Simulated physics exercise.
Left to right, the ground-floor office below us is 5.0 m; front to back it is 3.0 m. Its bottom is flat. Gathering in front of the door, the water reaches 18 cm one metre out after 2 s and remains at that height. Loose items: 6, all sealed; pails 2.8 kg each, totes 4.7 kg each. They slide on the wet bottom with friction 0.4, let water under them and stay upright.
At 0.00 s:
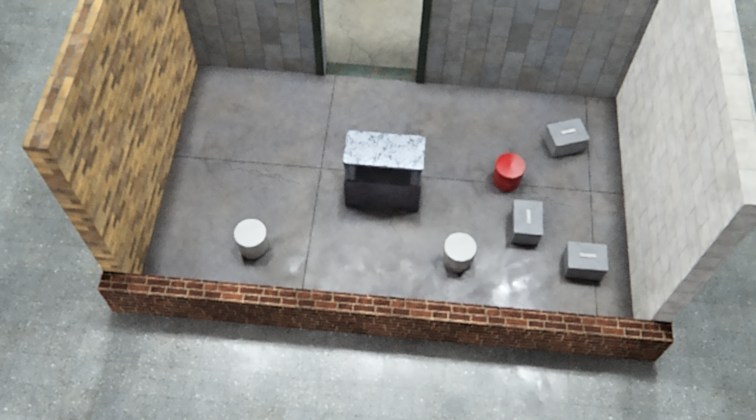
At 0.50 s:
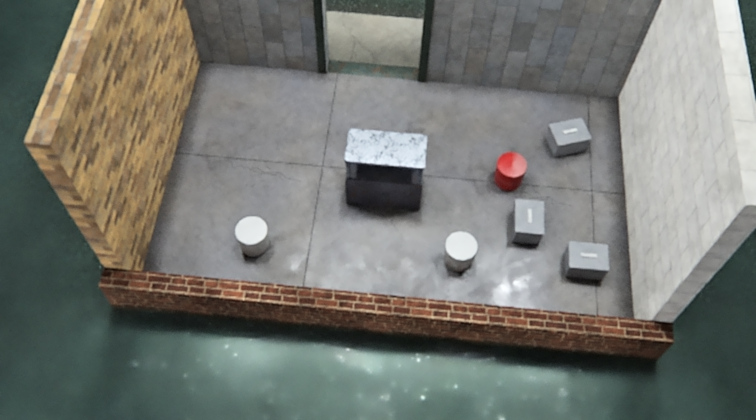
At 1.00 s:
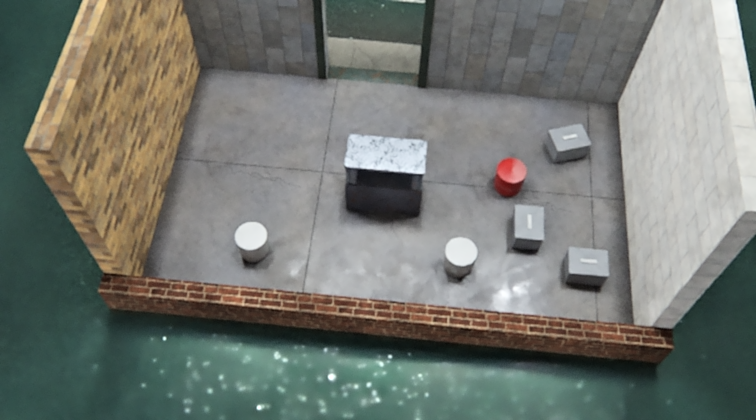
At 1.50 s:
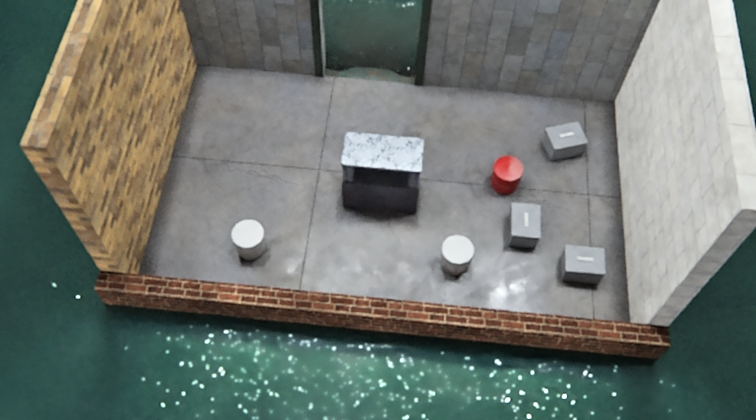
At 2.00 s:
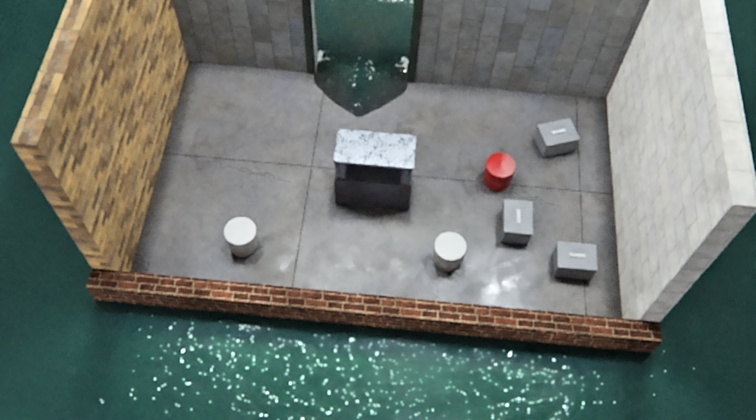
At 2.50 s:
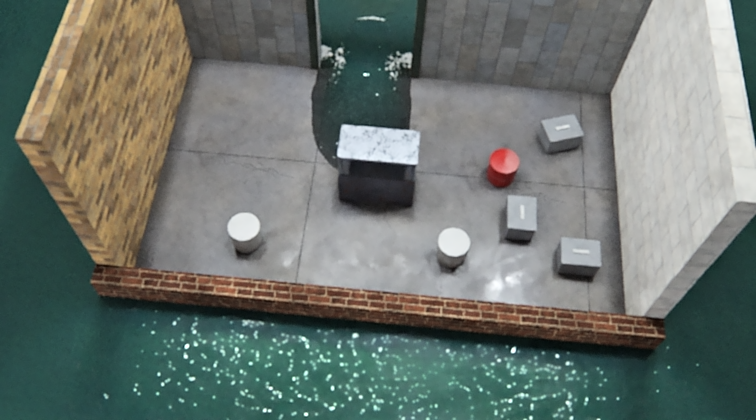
A small open-topped office sat on gray ground that turned to dark green water all around it, then water came in through the doorway and spread across the floor to the dark counter.
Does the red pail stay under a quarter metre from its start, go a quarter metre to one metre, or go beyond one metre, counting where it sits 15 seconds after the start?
A quarter metre to one metre.
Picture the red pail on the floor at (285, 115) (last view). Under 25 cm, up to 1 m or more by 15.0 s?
So it budges only slightly.
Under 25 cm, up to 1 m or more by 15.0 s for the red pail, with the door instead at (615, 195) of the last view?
The red pail drifts well away.
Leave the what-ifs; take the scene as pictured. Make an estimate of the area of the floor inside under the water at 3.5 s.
Somewhere about 5.0 m2, give or take.
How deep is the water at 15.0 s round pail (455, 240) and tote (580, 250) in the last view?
Depth approx. 11 cm / 13 cm.
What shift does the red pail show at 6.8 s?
Roughly 120 cm.
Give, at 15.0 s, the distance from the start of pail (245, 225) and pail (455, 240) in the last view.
In that order: 40 cm, 200 cm.
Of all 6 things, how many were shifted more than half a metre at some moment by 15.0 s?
The total is 6.
After 3.5 s the red pail is near (505, 161), 0.0 m from its start, aground; 0 afloat.
After 6.8 s the red pail is near (609, 155), 1.1 m from its start, afloat; 2 afloat.
After 11.0 s the red pail is near (481, 80), 1.1 m from its start, afloat; 6 afloat.
After 15.0 s the red pail is near (446, 131), 0.7 m from its start, afloat; 6 afloat.
